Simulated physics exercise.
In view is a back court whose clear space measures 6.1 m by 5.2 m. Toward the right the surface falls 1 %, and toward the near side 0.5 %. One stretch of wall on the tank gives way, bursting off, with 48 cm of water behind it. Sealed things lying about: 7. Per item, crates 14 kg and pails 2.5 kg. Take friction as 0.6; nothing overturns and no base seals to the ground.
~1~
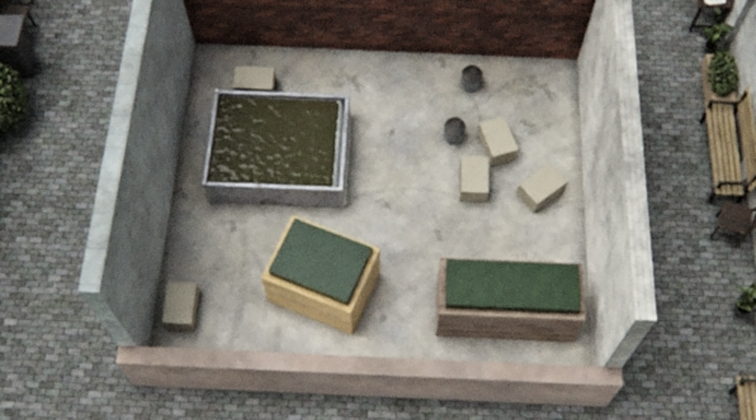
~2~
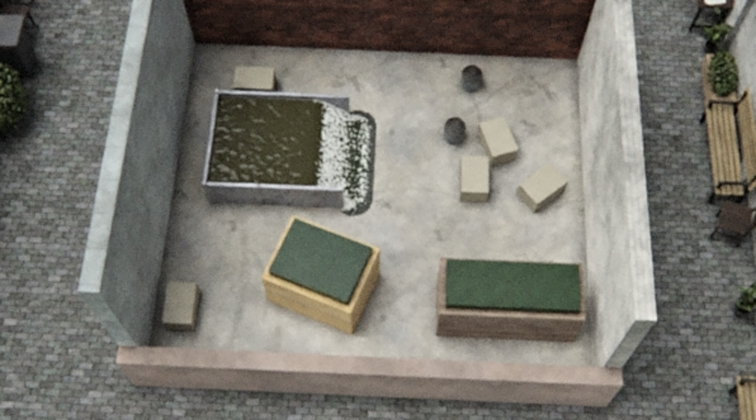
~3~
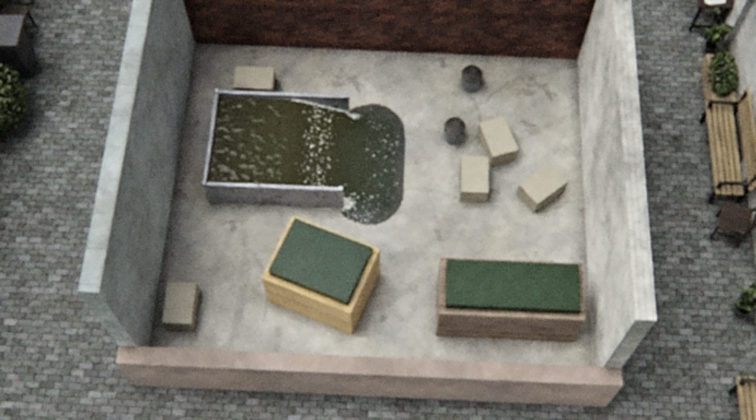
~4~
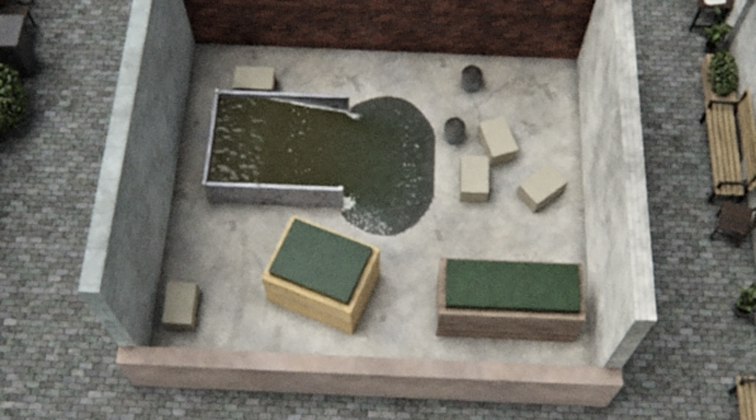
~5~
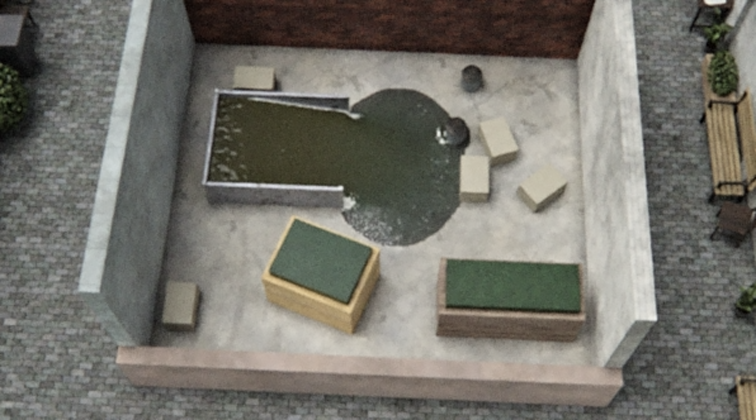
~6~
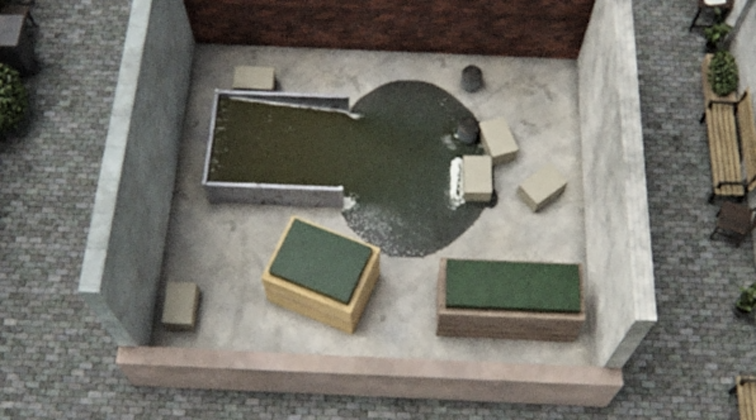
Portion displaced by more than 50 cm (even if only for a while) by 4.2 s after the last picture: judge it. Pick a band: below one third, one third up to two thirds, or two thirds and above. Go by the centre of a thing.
The share is two thirds and above.
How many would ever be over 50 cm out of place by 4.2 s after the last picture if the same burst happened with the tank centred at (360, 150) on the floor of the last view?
The count would be 5.
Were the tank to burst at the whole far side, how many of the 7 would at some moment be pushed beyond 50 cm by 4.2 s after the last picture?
The answer would then be 6.
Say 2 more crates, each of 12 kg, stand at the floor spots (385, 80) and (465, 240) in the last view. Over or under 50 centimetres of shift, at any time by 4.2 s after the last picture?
The first comes out within the limit, the second beyond the limit.
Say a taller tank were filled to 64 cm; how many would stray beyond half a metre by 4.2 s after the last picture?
That would make 5 of them.
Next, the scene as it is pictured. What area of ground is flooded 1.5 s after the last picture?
About 17 m2.
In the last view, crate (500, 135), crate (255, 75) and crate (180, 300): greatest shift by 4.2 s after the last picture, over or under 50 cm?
Well, in turn that's topping it, not reaching it, not reaching it.
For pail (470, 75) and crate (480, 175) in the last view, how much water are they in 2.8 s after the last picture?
Roughly 19 and 13 cm.
Then, 0.4 s after the last picture 0 of 7 are over 50 cm from their spots; 1 afloat.
Then, 1.5 s after the last picture 5 of 7 are over 50 cm from their spots; 5 afloat.
Then, 2.8 s after the last picture 5 of 7 are over 50 cm from their spots; 5 afloat.
Then, 4.2 s after the last picture 2 of 7 are over 50 cm from their spots, and 5 have been at some point; 5 afloat.
